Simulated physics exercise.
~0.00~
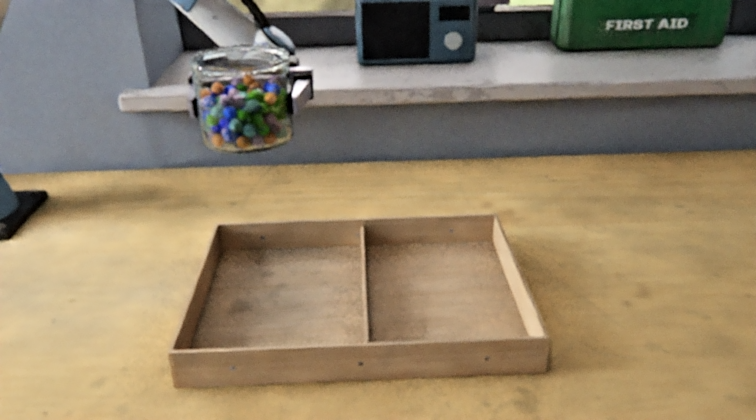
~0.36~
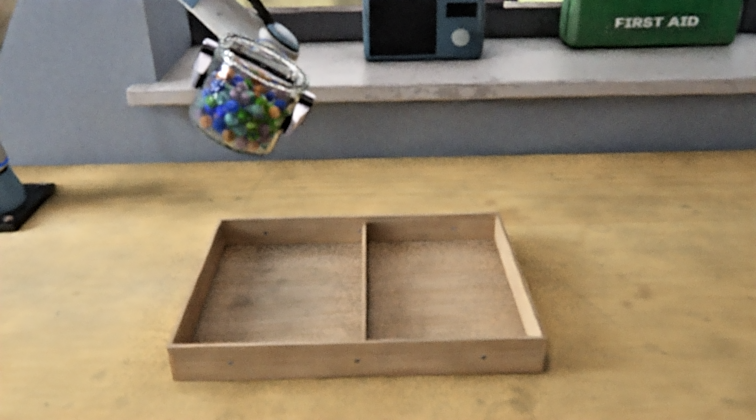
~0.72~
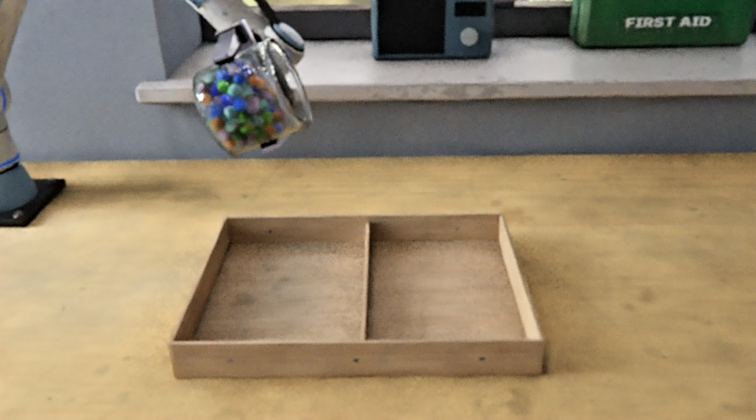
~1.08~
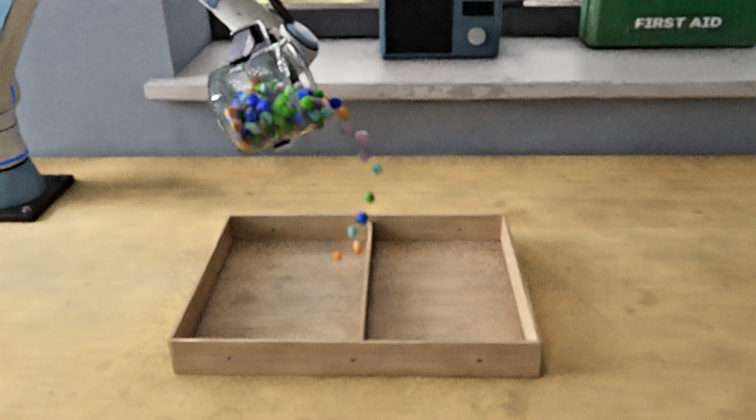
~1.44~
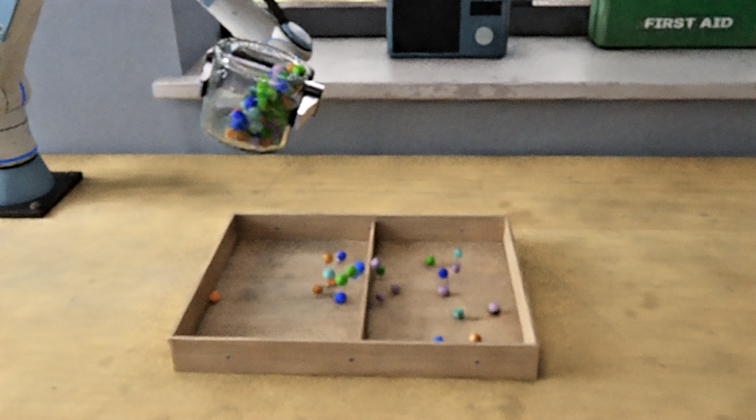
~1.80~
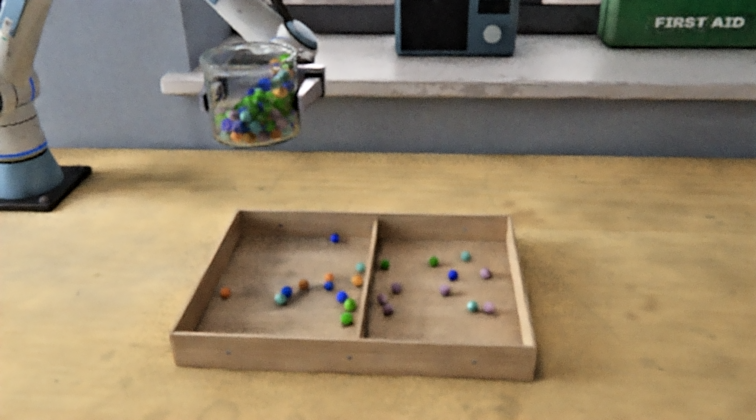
A wooden tabletop beside a windowsill is seen from slightly above, with a dark-fronted device and a green first aid box on the sill. A robot arm at the upper left holds a clear glass jar of small round sweets in blue, green, orange and purple above a shallow wooden tray split by a cross wall. The arm tips the jar to the right until a thin stream of sweets spills out. They drop near the divider and scatter into both parts. The jar swings back upright, still holding most of its sweets, while a few dozen at most lie spread across the tray.
